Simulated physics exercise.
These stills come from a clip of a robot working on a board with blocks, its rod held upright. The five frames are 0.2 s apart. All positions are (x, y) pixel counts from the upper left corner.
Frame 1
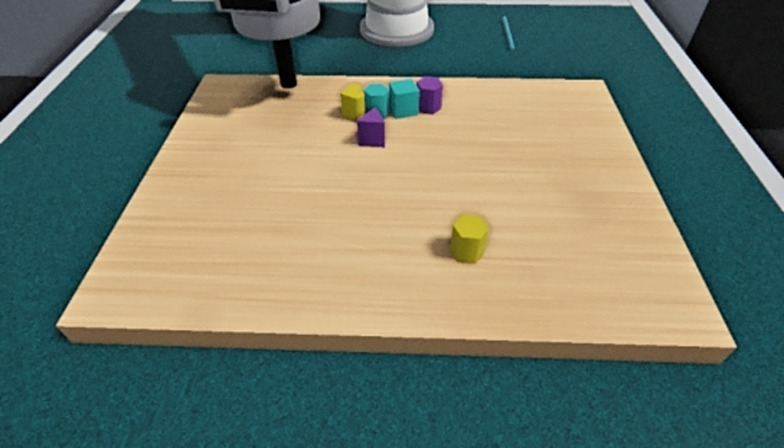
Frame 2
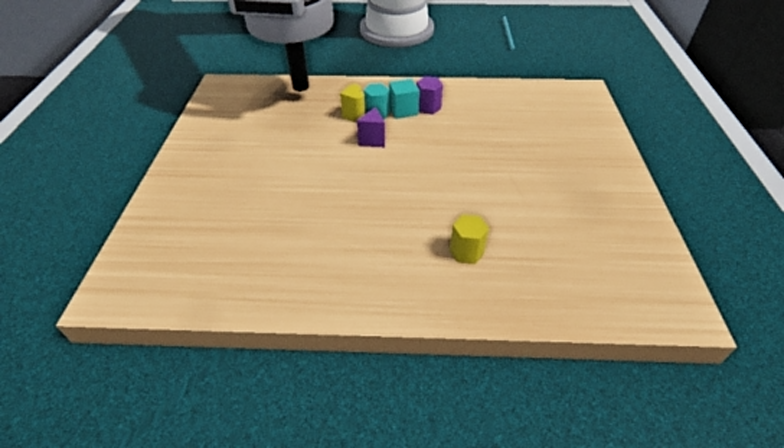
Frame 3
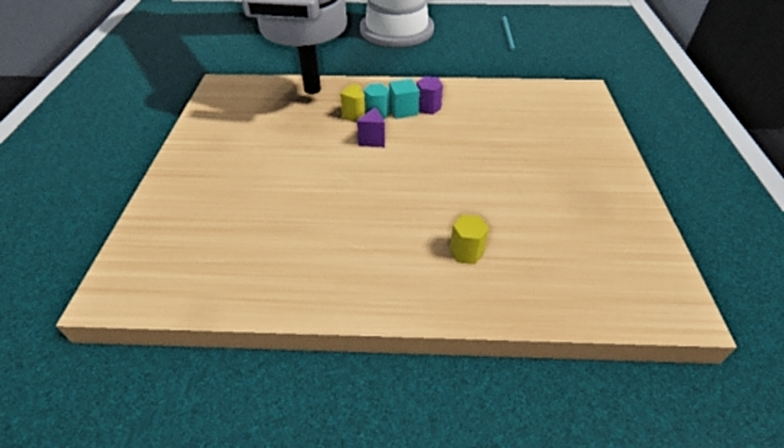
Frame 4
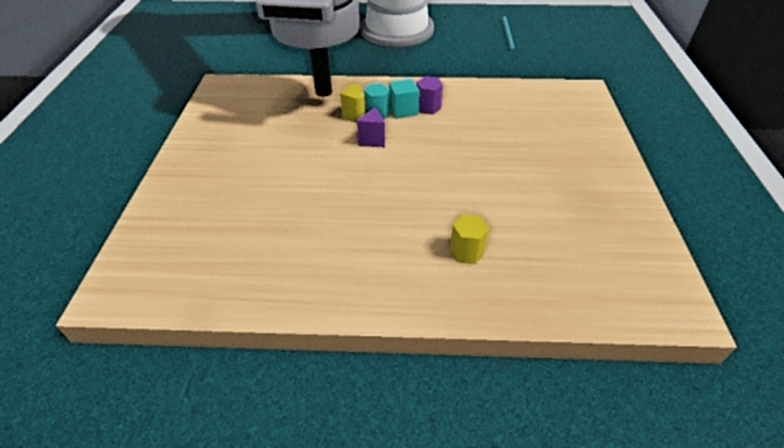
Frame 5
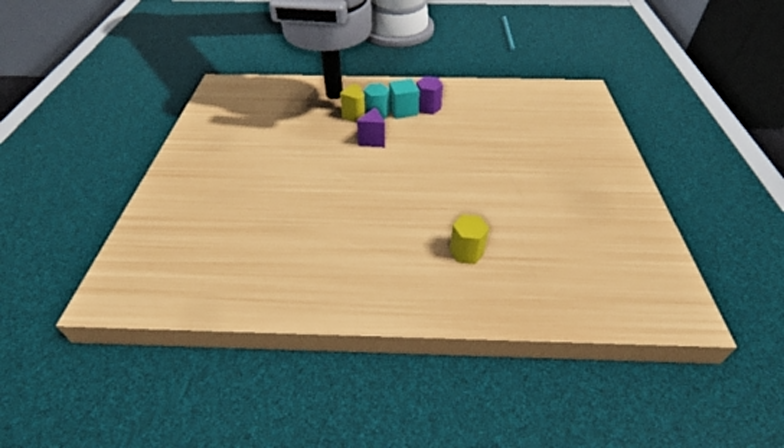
A robot arm moves its dark rod rightward toward the still cluster of colored blocks.
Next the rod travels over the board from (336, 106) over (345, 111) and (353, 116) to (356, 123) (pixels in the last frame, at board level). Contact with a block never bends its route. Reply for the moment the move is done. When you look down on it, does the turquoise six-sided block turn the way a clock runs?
That would be a no.
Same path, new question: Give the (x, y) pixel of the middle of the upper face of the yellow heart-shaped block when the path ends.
The middle of its upper face will lie at (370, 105).
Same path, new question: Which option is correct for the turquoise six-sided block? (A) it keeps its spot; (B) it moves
Answer: B.
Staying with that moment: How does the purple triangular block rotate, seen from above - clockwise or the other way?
It twists clockwise.
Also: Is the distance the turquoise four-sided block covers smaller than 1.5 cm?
Yes, I think so.
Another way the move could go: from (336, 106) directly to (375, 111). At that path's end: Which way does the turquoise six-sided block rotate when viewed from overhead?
Answer: Anticlockwise.
The first path, step by step. Halfway along, rod at (349, 102); yellow heart-shaped block at (360, 96), turned 15° clockwise; turquoise six-sided block at (382, 91), turned 25° anticlockwise.
At the end, rod at (355, 112); yellow heart-shaped block at (370, 105); purple triangular block at (375, 118), turned 25° clockwise; turquoise six-sided block at (385, 94), turned 50° anticlockwise; turquoise four-sided block at (406, 85).
